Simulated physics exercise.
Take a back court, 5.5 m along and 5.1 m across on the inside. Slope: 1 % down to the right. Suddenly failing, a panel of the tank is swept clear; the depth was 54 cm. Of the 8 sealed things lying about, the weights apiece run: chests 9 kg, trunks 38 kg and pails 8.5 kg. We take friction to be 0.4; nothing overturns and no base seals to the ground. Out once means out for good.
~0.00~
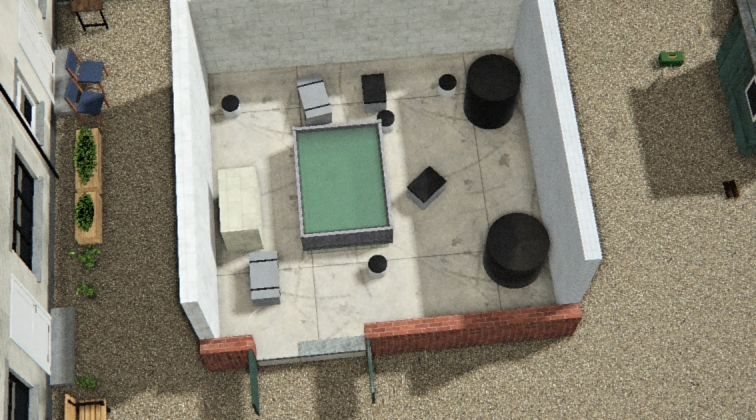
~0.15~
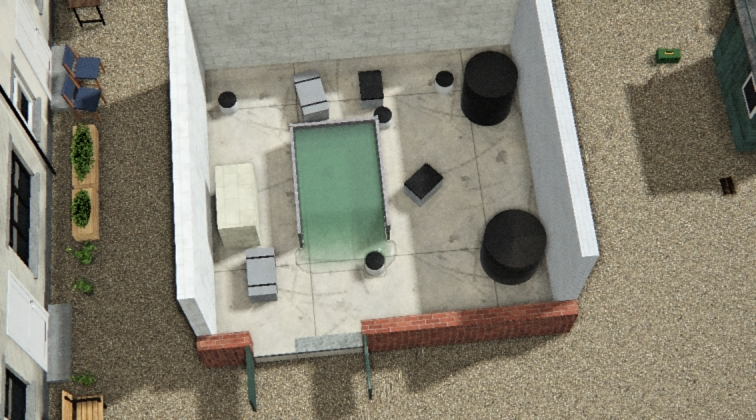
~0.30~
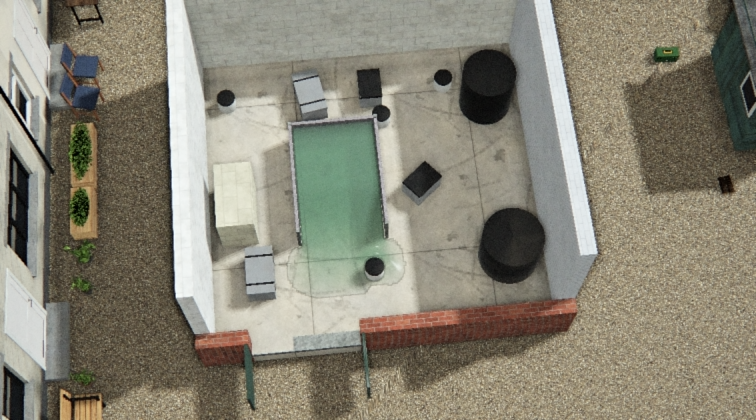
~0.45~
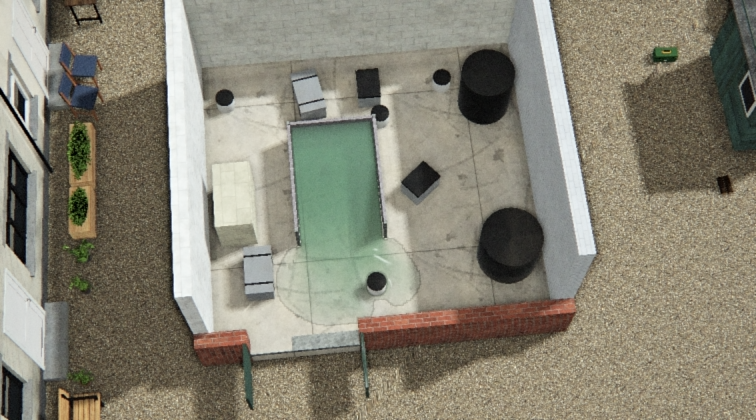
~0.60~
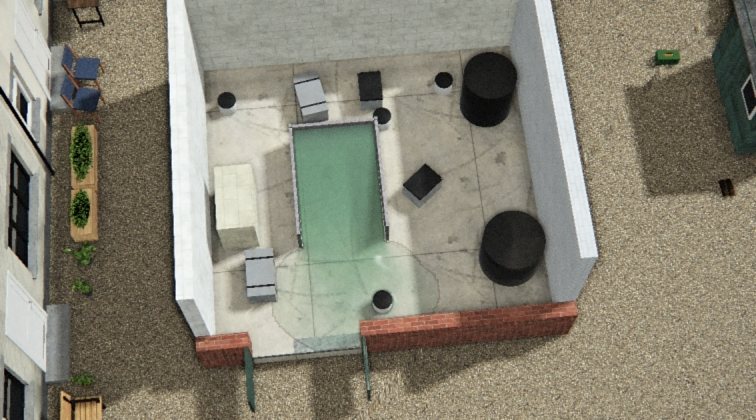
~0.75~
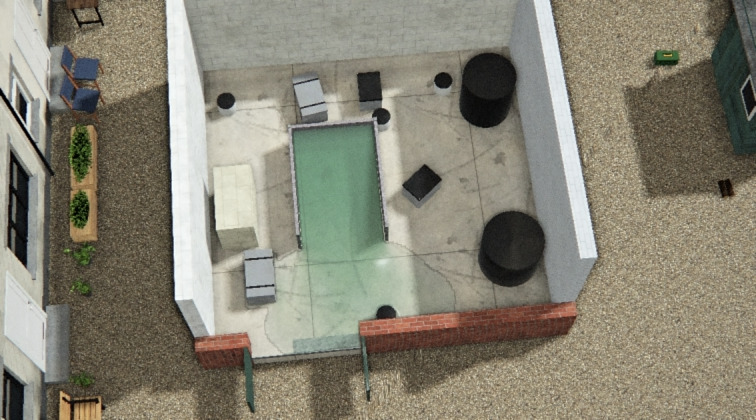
The clip opens on a walled concrete yard seen from above, with a rectangular tank of green water among pails, chests and dark round containers. The tank's near side disappears and water spreads across the floor toward the brick wall, then a nearby pail slides steadily toward that wall while the other objects stay put.
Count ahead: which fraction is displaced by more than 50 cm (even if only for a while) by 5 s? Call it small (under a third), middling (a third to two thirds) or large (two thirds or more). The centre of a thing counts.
Small, under a third.
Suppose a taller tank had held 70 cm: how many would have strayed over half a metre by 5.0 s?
I count 1 of them in that case.
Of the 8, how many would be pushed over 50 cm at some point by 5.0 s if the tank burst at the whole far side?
That gives 4 of them.
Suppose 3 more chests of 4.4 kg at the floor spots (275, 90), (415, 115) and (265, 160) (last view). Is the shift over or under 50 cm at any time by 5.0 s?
Reading them off in order: Not beyond, not beyond, not beyond.
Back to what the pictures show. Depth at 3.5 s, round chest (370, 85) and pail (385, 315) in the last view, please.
Some 0 cm at the first, some 8 cm at the second.
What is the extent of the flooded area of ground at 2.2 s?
Roughly 9.0 m2 of it is wet.
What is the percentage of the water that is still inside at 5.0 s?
52 % or so.
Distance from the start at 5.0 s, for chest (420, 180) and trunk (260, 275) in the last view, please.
In that order: 0 cm, 0 cm.
After 1.1 s 1 of 8 are over 50 cm from their spots; 1 afloat.
After 2.2 s 1 of 8 are over 50 cm from their spots; 0 afloat.
After 3.5 s 1 of 8 are over 50 cm from their spots; 0 afloat.
After 5.0 s 1 of 8 are over 50 cm from their spots, and 1 have been at some point; 0 afloat.
